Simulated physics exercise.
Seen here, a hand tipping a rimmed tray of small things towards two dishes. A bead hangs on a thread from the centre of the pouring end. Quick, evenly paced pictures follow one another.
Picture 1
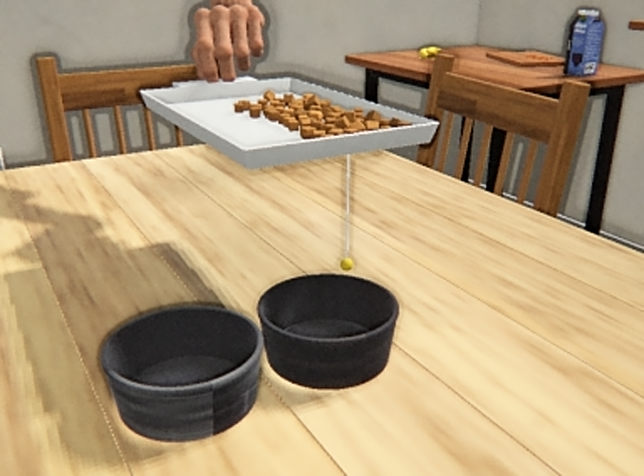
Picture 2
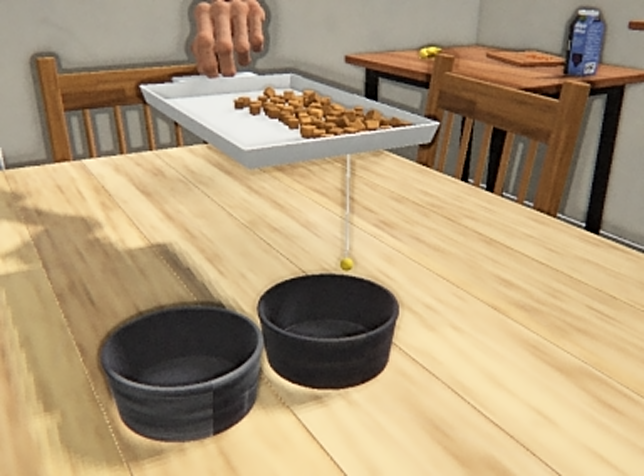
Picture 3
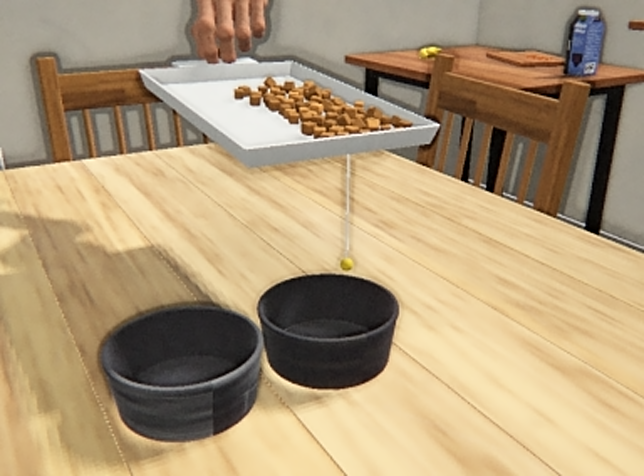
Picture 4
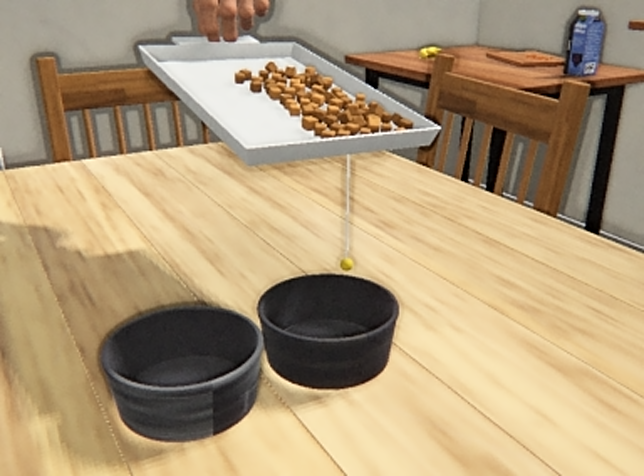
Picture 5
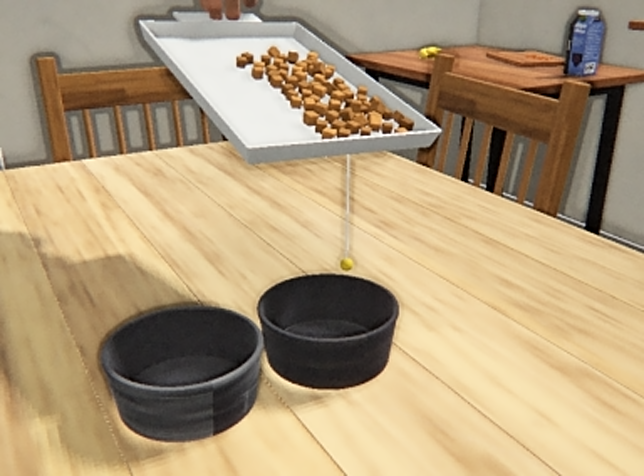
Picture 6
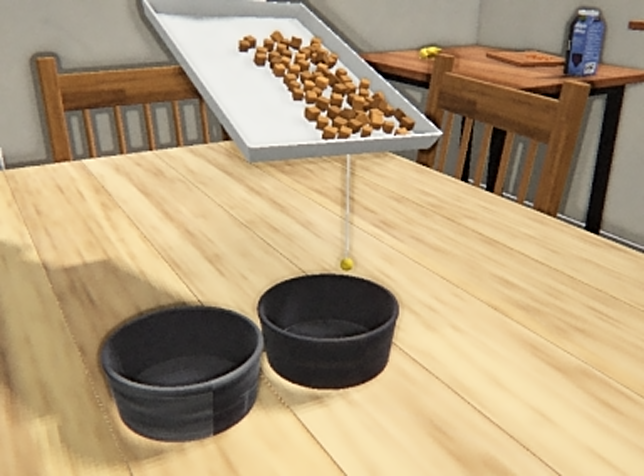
Hand raising the back of a white tray of brown cubes, tilting it steadily forward above two dark dishes on a wooden table.
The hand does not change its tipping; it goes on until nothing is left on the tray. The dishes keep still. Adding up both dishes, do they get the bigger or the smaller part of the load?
They get the smaller part.
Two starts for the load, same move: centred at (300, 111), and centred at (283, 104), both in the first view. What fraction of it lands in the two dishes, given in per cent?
You'd see roughly 20 per cent first and roughly 30 per cent second.
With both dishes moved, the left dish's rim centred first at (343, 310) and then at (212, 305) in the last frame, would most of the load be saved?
First try: A majority; second try: A minority.
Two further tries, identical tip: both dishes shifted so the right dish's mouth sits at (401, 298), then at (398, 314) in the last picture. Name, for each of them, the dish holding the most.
The first try: The dish on the right. The second: The right dish.
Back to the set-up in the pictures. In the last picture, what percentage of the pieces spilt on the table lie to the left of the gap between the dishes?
Around 0 %.
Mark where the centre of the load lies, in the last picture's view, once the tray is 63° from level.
Check around (382, 98) in the last picture.
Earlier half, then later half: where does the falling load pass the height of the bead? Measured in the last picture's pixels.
First part (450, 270), rest (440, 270).
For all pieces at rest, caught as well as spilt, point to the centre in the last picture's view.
It settles centred around (459, 341).
Shortly afterwards, tray tipped steeply; the whole lot on the tray.
Next, tray tipped right over; all but a few on the tray; only a few outside both; only a few in the air.
Some moments later, tray tipped past a quarter turn; a little in the right dish; all but a few outside both.
In the end, tray tipped past a quarter turn; none at all in the left dish; a little in the right dish; all but a few outside both.
